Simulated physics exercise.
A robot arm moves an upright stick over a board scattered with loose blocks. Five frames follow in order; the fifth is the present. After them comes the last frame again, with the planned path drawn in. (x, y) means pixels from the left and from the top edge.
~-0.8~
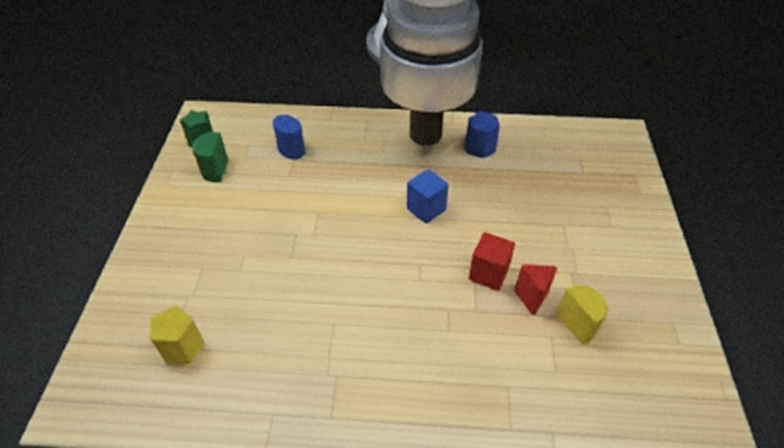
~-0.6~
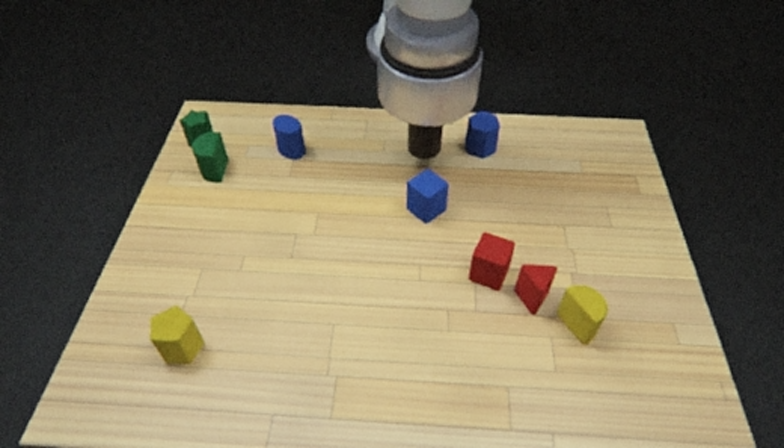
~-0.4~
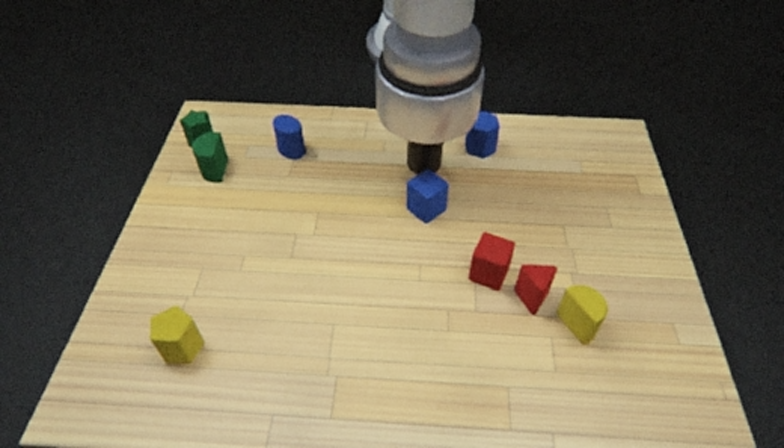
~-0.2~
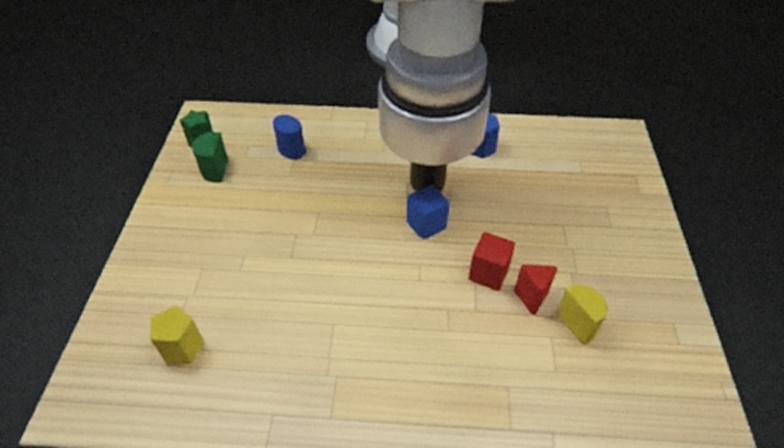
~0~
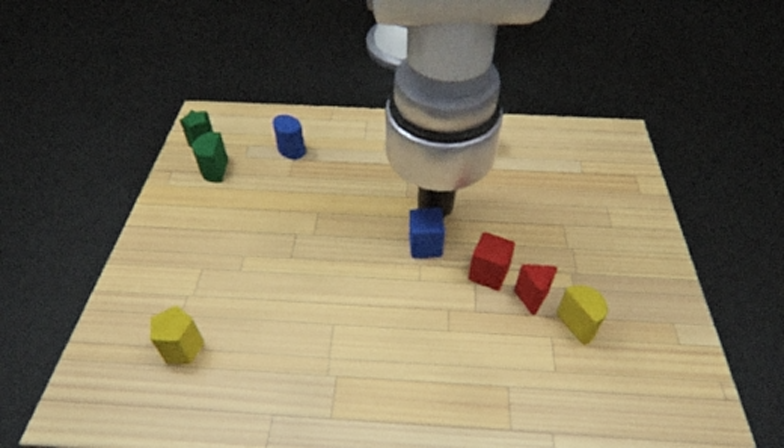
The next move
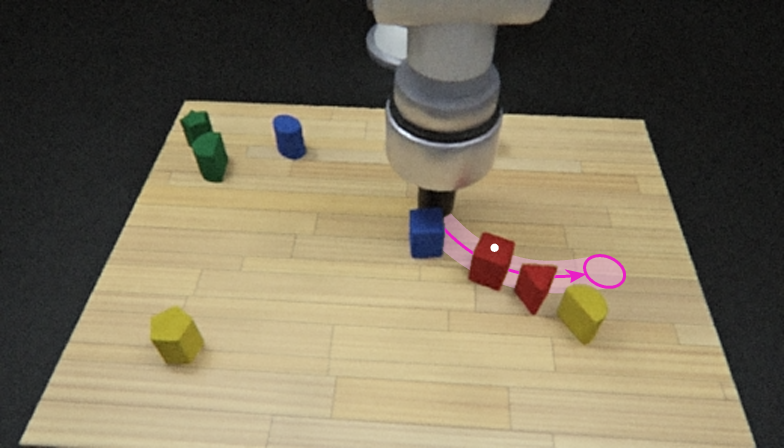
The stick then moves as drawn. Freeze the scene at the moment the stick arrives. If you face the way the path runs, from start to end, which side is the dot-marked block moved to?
Shifted right.
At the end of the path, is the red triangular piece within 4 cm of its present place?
Yes
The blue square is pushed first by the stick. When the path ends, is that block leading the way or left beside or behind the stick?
It lies beside or behind the stick.
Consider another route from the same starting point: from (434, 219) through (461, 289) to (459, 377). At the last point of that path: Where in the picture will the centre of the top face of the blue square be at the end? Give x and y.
Its top centre lands on (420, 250).
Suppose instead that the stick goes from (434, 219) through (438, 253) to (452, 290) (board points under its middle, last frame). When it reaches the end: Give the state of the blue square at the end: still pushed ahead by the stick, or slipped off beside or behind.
My guess is it ends up beside or behind the stick.
The drawn path runs from (434, 219) through (478, 256) and (540, 276) to (604, 271); the dot is on the red square.
On the path given first. One third of the way, stick at (482, 244); blue square at (431, 231), turned 50° clockwise; red square at (506, 259), turned 20° clockwise.
Two thirds of the way, stick at (547, 263); blue square at (431, 231), turned 50° clockwise; red square at (524, 278), turned 80° clockwise; red triangular piece at (554, 293), turned 75° anticlockwise.
At the end, stick at (611, 258); blue square at (431, 231), turned 50° clockwise; red square at (524, 278), turned 80° clockwise; red triangular piece at (554, 293), turned 75° anticlockwise; yellow D-shaped block not moved.
